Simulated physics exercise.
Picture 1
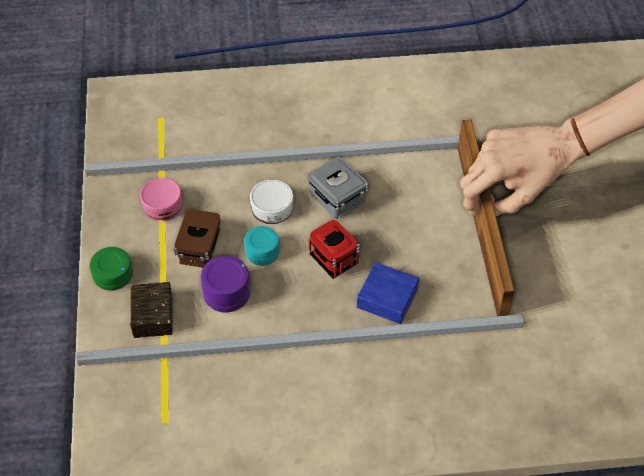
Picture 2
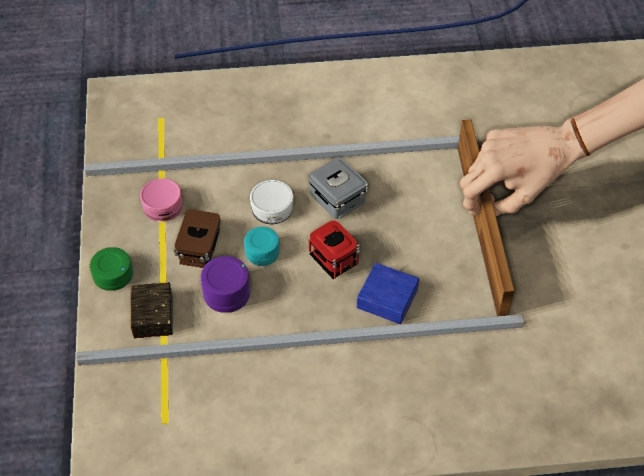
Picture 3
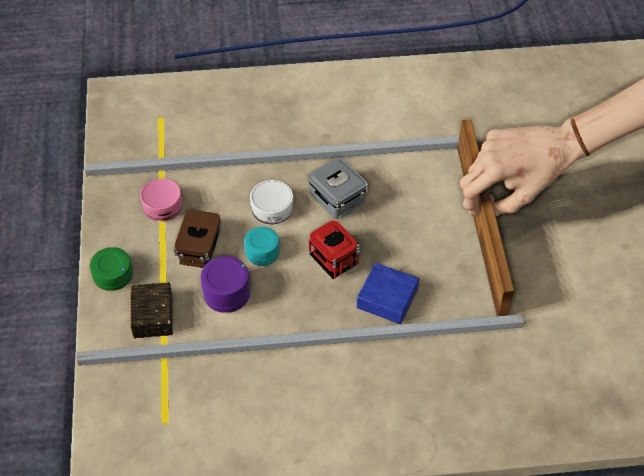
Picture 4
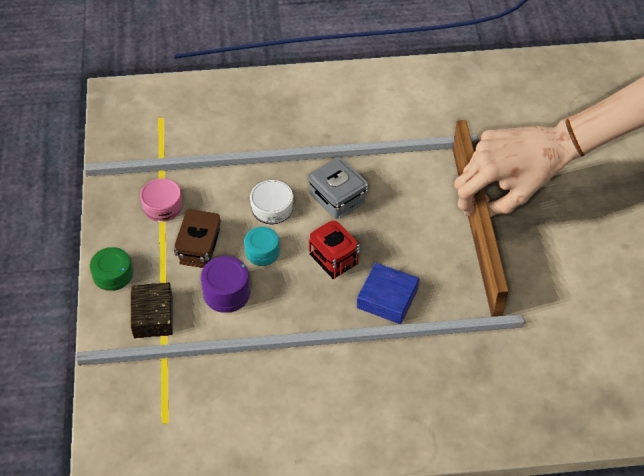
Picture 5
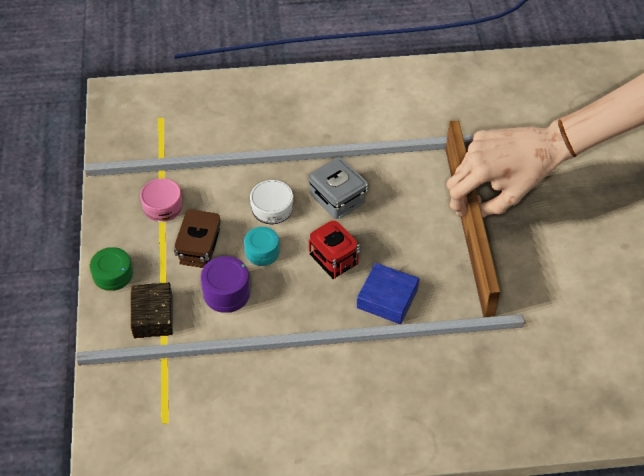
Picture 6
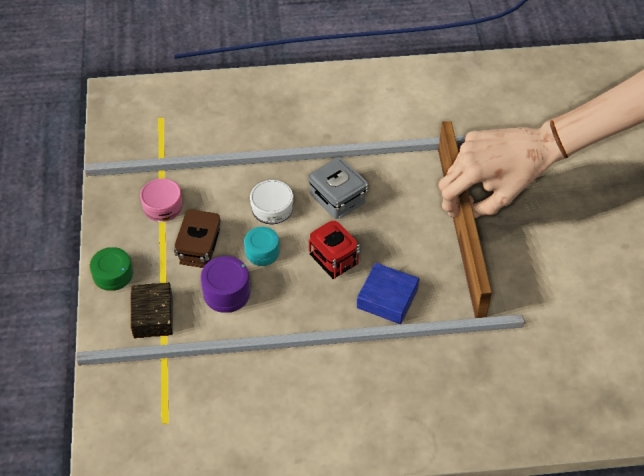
A hand sliding a wooden board slightly left between two grey rails, while the colourful lids, tubs and blocks stay still.
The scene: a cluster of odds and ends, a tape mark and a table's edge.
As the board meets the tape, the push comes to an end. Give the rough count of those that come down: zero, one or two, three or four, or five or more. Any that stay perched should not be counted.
I predict the table will shed one or two pieces.
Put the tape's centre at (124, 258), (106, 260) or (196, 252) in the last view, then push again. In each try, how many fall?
Going through them in order, you'd see 7, 7 and 0.
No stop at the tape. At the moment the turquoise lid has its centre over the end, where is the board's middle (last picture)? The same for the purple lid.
The middle is at (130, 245) when it's the turquoise lid, and at (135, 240) when it's the purple lid.
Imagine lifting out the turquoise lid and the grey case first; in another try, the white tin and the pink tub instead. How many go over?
First 1, then 1.
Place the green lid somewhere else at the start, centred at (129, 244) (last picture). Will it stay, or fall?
From that start the object does not stay.
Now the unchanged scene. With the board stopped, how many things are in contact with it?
3 touch it.
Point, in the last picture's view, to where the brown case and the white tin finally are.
The brown case stops around (82, 244); the white tin around (99, 210).
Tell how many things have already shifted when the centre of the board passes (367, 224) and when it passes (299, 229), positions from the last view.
Tally at point one: 2; at point two: 5.
Early on, none off yet; green lid at rest near (111, 269); black block at rest near (152, 310); pink tub at rest near (162, 200).
Finally, the number that fall off is one or two; lost, pink tub and green lid.
